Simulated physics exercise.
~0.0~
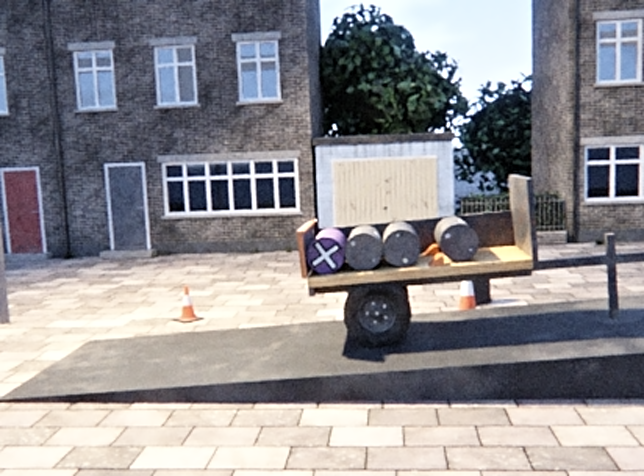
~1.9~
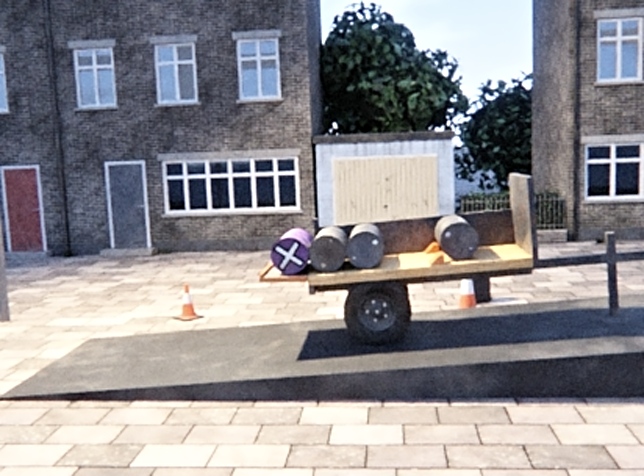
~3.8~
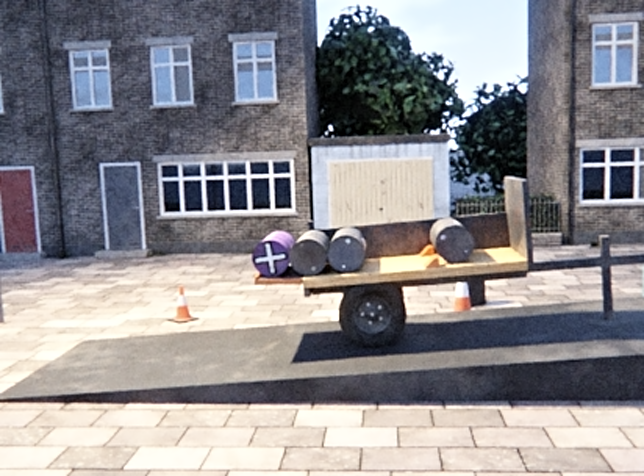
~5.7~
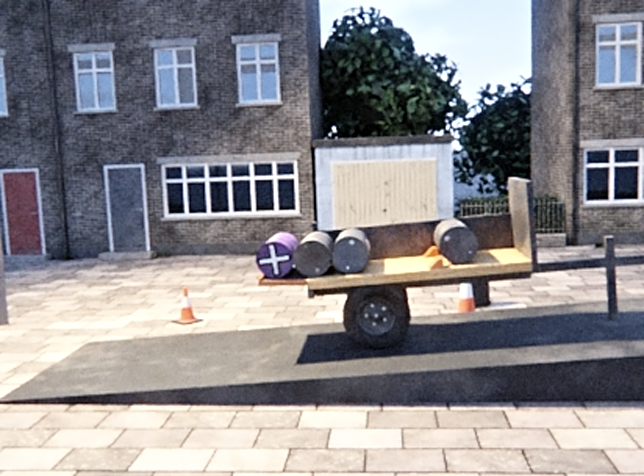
On a sloping ramp in front of brick houses, a parked trailer's tailgate dropped open, and the purple drum with a white cross rolled left onto it, two dark drums following behind, before it stopped on the lowered gate without falling off.
